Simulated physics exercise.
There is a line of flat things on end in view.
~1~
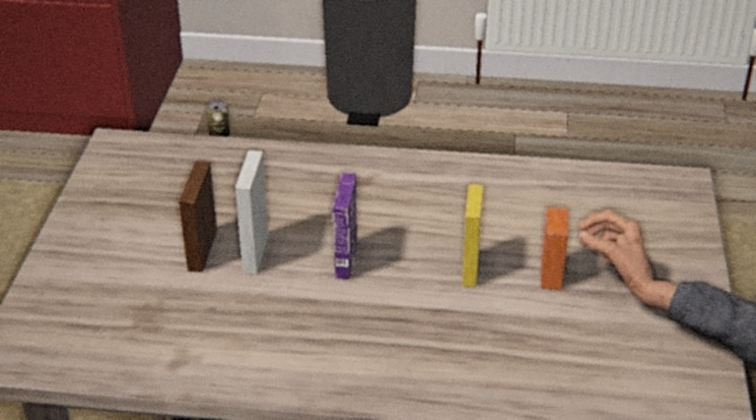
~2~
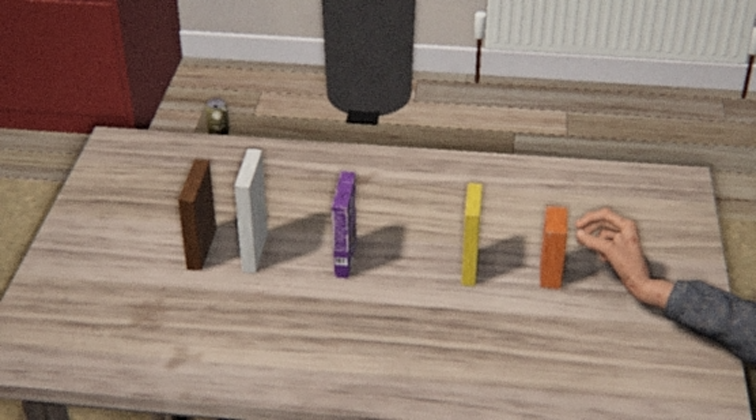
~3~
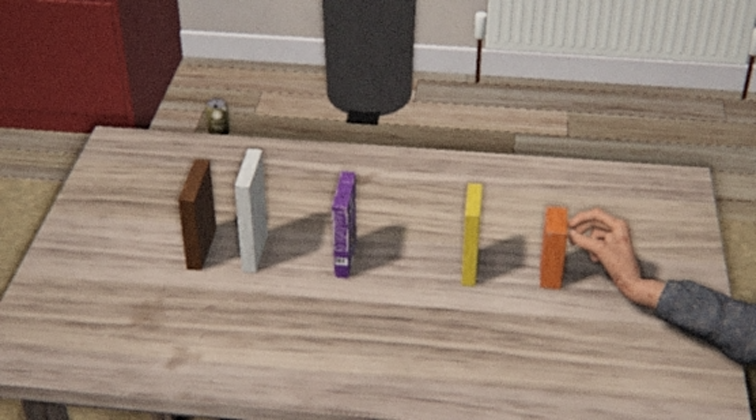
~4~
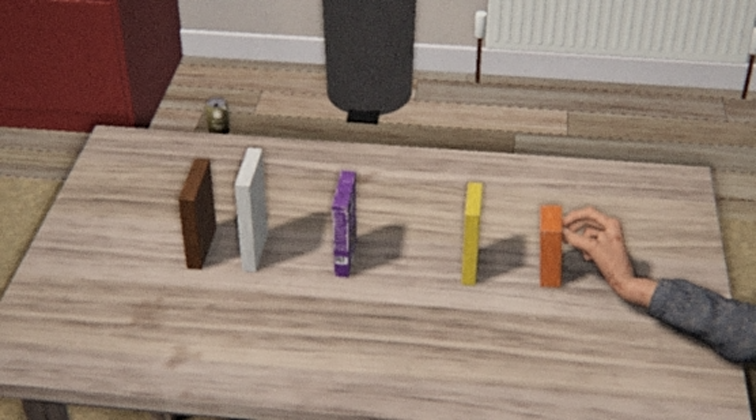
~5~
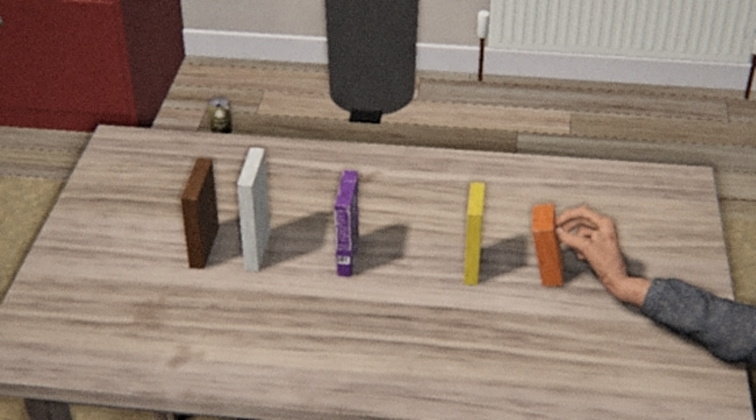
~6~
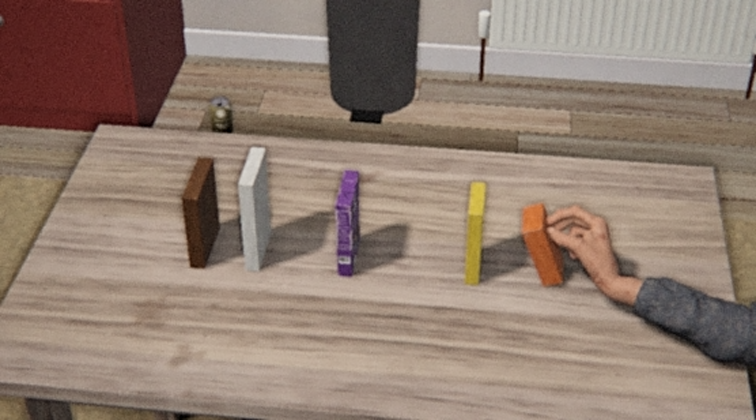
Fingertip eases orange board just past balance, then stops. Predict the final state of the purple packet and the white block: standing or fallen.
In order: The purple packet is going to stay on its feet. The white block is going to stay on its feet.
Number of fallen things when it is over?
2.
Then, 0.30 s on from there, orange board 90° over; yellow block turned 12° from how it was put.
Then, 0.50 s on from there, orange board 90° over; yellow block turned 71° from how it was put.
In the end, toppled on the table, yellow block; the other 2 unmoved. At the end, from the last picture's camera, purple packet near (348, 224), white block near (256, 210).
